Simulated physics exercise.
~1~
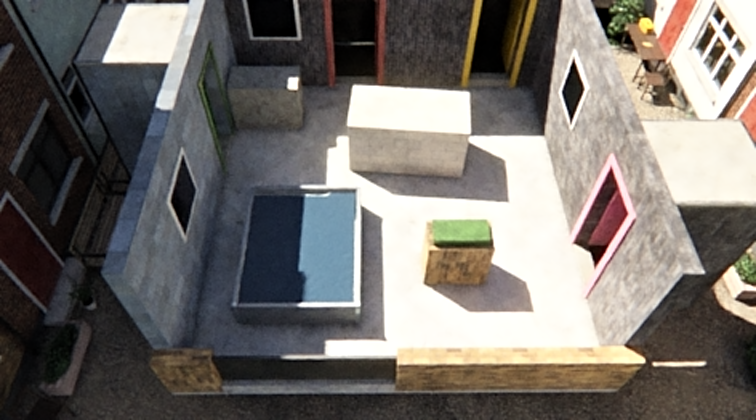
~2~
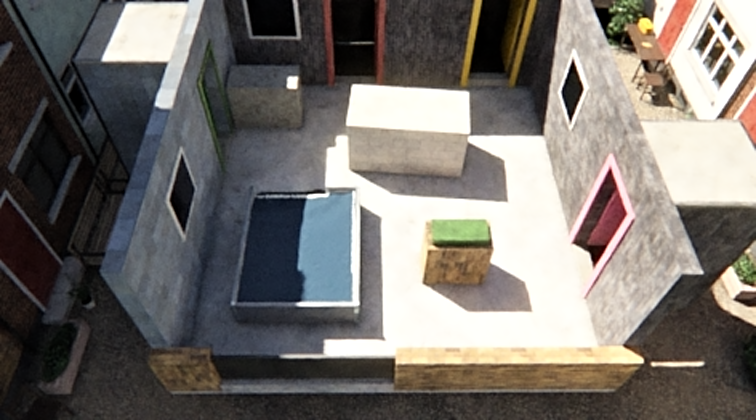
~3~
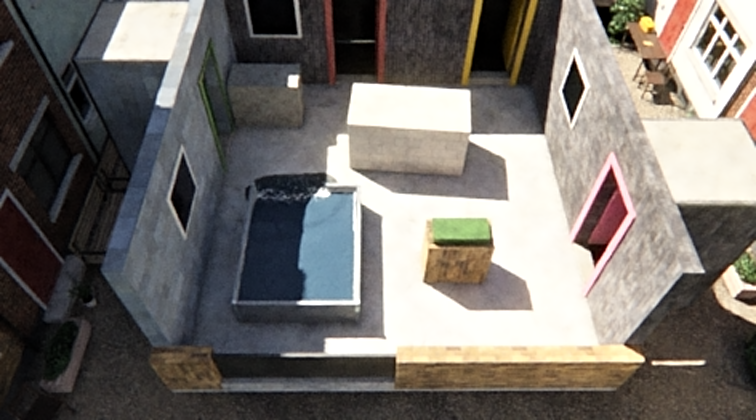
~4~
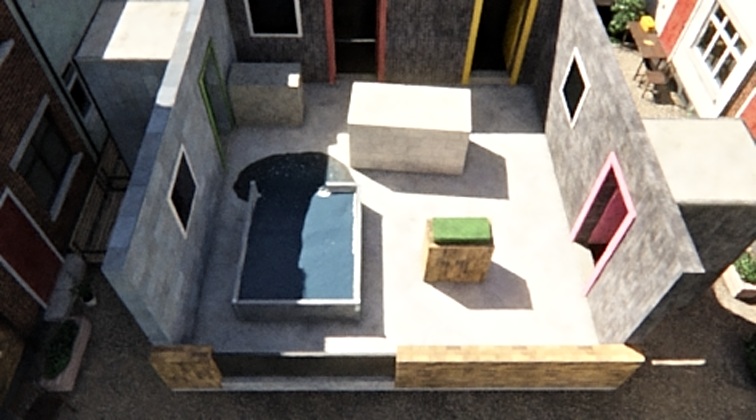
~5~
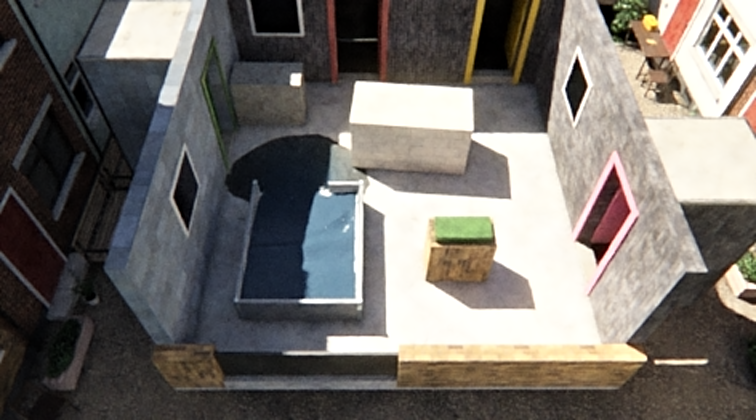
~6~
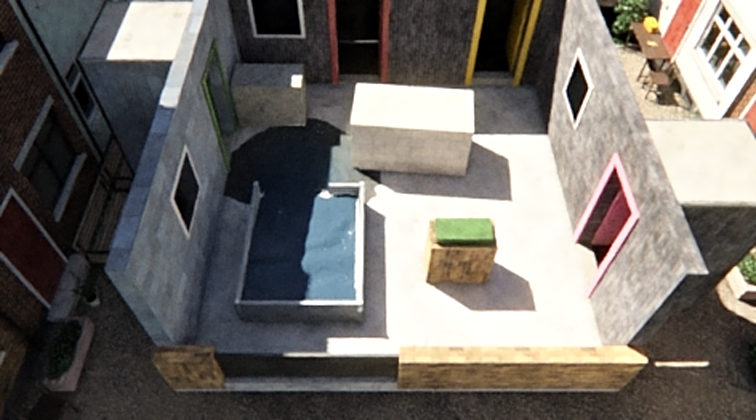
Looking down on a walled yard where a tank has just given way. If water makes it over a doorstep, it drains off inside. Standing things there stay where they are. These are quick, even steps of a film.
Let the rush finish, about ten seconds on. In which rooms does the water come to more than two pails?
Behind the yellow door, two pails or fewer; behind the red door, more than two pails; behind the green door, more than two pails; behind the pink door, two pails or fewer.
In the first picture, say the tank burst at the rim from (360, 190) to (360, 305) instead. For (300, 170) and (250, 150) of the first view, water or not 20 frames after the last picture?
Taking them in turn: Untouched and untouched.
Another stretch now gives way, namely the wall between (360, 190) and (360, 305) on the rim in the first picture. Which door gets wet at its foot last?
You want the green one.
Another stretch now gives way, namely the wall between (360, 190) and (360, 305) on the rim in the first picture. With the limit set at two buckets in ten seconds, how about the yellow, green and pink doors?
The yellow door falls short, the green door falls short, and the pink door ends up above.
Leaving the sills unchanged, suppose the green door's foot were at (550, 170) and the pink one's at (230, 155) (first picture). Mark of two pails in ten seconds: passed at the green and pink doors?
My reading: Green stays under, pink takes more.
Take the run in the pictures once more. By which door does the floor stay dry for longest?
My answer: The door marked pink.
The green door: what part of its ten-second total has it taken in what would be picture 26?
I get 55 per cent.
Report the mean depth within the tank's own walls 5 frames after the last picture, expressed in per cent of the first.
Estimate: Close to 68 %.
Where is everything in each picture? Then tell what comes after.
In the first frame, still water in the water tank at (302, 244).
In the second frame, the front is at a hidden place, out from the gap on the water tank's far side.
In the third frame, water pours out on the water tank's far side and has run to a hidden place.
In the fourth frame, water pours out on the water tank's far side and has run to (321, 156).
In the fifth frame, the front is at (315, 137), out from the gap on the water tank's far side.
In the sixth frame, water pours out on the water tank's far side and has run to (317, 124).
A moment on, water covers 20 % of the floor; the yellow door not reached, the red door not reached, the green door wet at the sill, nothing in, the pink door not reached.
Next, water covers 25 % of the floor; the yellow door not reached, the red door over two buckets in, the green door over two buckets in, the pink door not reached.
Then, water covers 30 % of the floor; the yellow door wet at the sill, nothing in, the red door far over two buckets in, the green door far over two buckets in, the pink door not reached.
Later, water covers 50 % of the floor; the yellow door wet at the sill, nothing in, the red door far over two buckets in, the green door far over two buckets in, the pink door not reached.
In the end, water covers 80 % of the floor; the yellow door wet at the sill, nothing in, the red door far over two buckets in, the green door far over two buckets in, the pink door wet at the sill, nothing in.
